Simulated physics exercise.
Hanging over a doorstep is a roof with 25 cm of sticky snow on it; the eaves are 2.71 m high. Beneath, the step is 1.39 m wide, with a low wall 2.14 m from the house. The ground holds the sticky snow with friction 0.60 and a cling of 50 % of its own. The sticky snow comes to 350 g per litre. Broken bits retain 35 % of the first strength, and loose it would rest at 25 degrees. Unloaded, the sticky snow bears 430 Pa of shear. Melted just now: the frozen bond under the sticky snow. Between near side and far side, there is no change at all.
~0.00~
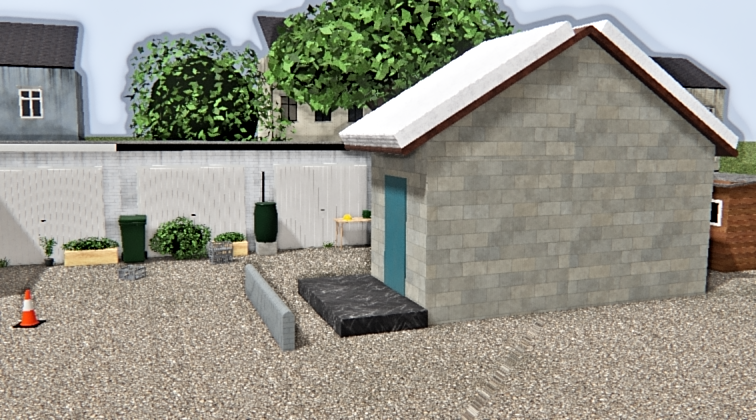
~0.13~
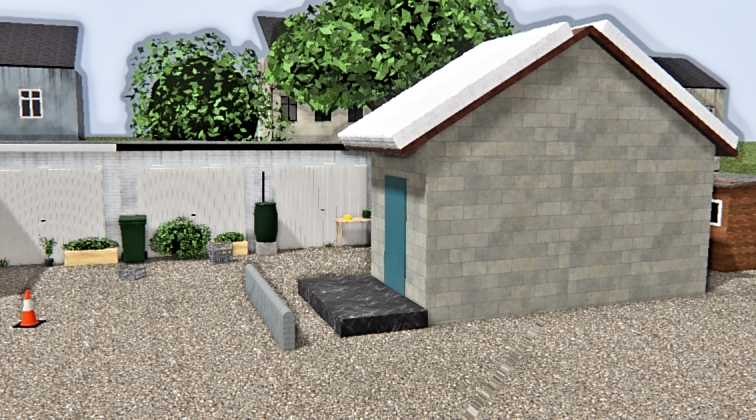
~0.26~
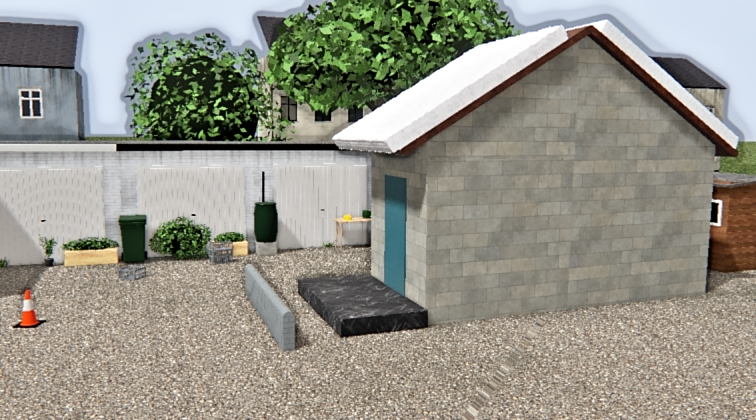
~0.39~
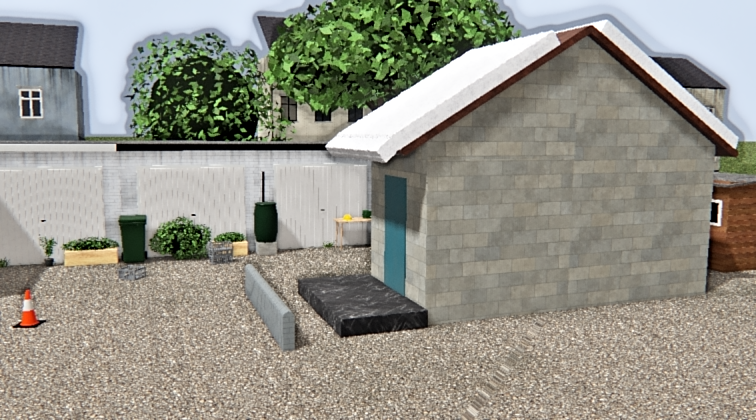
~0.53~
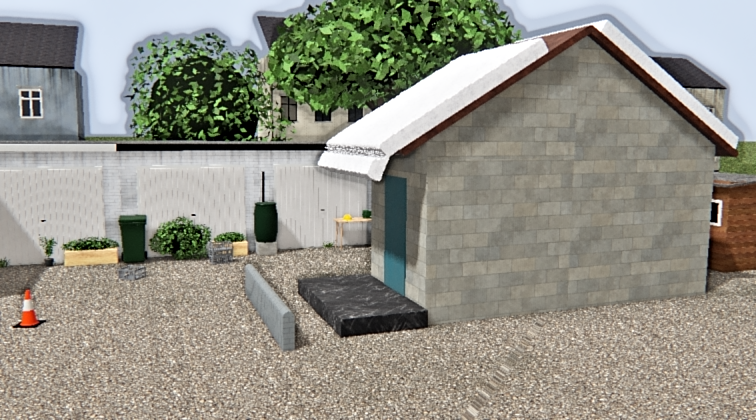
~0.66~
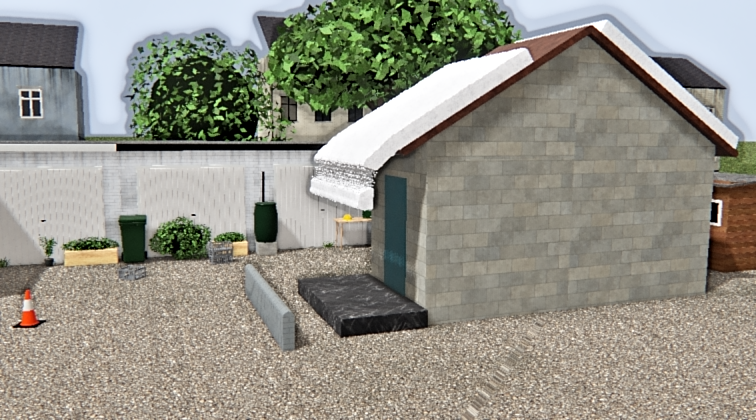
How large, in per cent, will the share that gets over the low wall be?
My estimate is about 51 per cent.
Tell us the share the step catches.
Roughly 6 percent, I reckon.
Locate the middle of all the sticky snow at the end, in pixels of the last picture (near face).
You'll find it around (230, 339).
By 1.08 s, 51 % is still on the roof and 0 % is past the low wall.
By 1.59 s, none is still on the roof and 41 % is past the low wall.
By 2.09 s, none is still on the roof and 51 % is past the low wall.
By 2.60 s, none is still on the roof and 51 % is past the low wall.
By 2.90 s, at the end, none is still on the roof and 51 % is past the low wall.
